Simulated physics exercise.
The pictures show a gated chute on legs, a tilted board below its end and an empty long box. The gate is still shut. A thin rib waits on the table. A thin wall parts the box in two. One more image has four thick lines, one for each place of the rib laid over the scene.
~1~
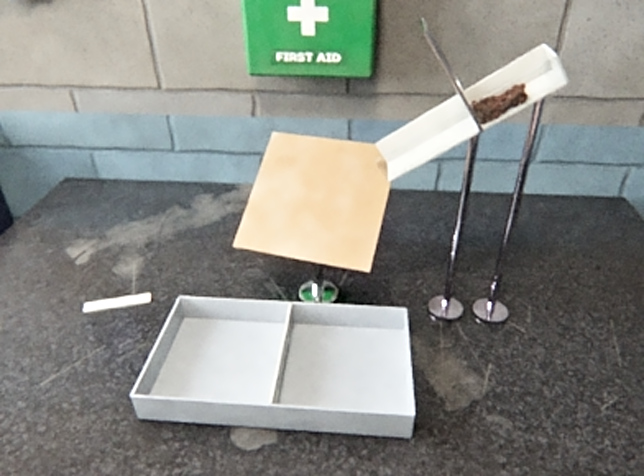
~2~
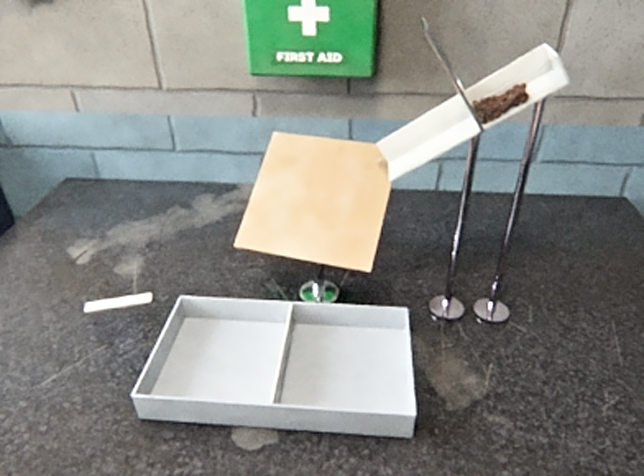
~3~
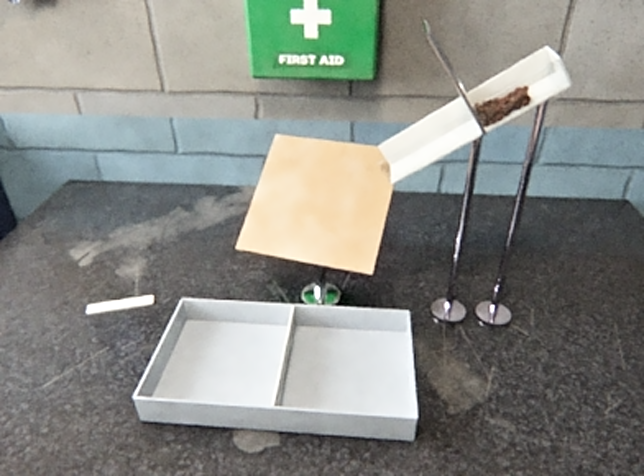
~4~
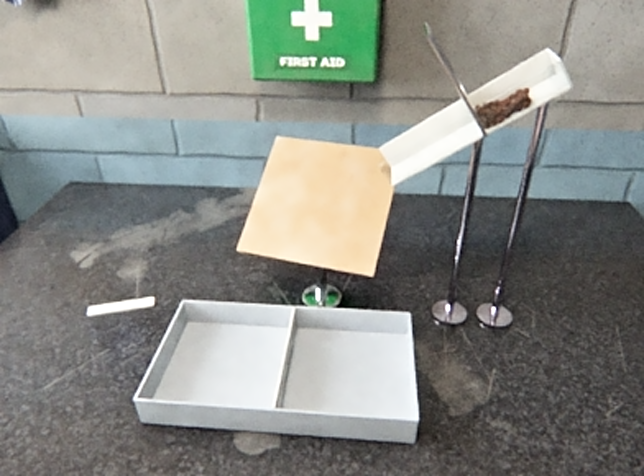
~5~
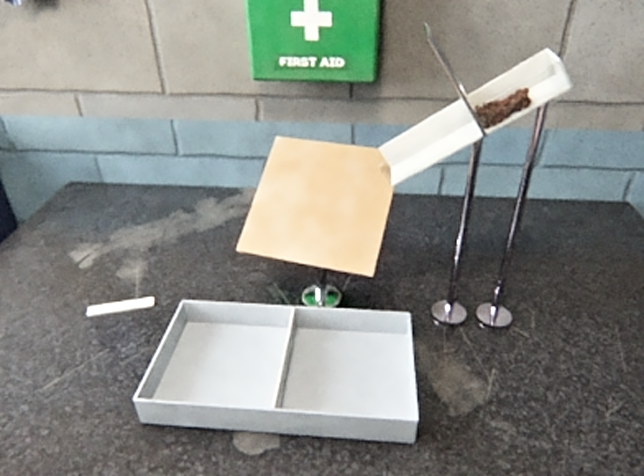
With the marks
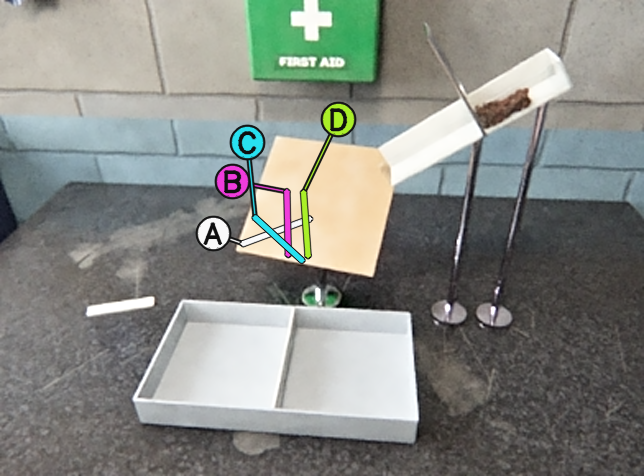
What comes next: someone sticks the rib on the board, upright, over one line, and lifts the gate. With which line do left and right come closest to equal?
B.
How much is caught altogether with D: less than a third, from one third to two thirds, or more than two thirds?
More than two thirds.
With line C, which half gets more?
Right.
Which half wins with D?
The right half.
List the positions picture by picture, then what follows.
In the first picture, load behind the gate at (492, 104), allspice berries; lip of the chute at (389, 172), sloping gently.
In the second picture, middle of the board at (318, 196), tilted fairly steeply; middle of its low edge at (300, 258); of its high edge at (335, 139).
In the third picture, front corners of the box at (134, 397) and (416, 417); front end of its middle wall at (272, 407); gate still shut at (464, 95).
In the fourth picture, middle of the load at (496, 108); lip at (392, 177).
In the fifth picture, middle of the load at (496, 108); lip at (392, 177).
On the marked copy, line A from (309, 218) to (243, 243); line B from (286, 191) to (288, 254); line C from (255, 217) to (301, 260); line D from (303, 192) to (308, 255).
With A, of what is caught, most in the left half, a small part in the right.
With B, of what is caught, about two thirds in the left half, about a third in the right.
With C, of what is caught, a small part in the left half, nearly all in the right.
With D, of what is caught, a small part in the left half, nearly all in the right.
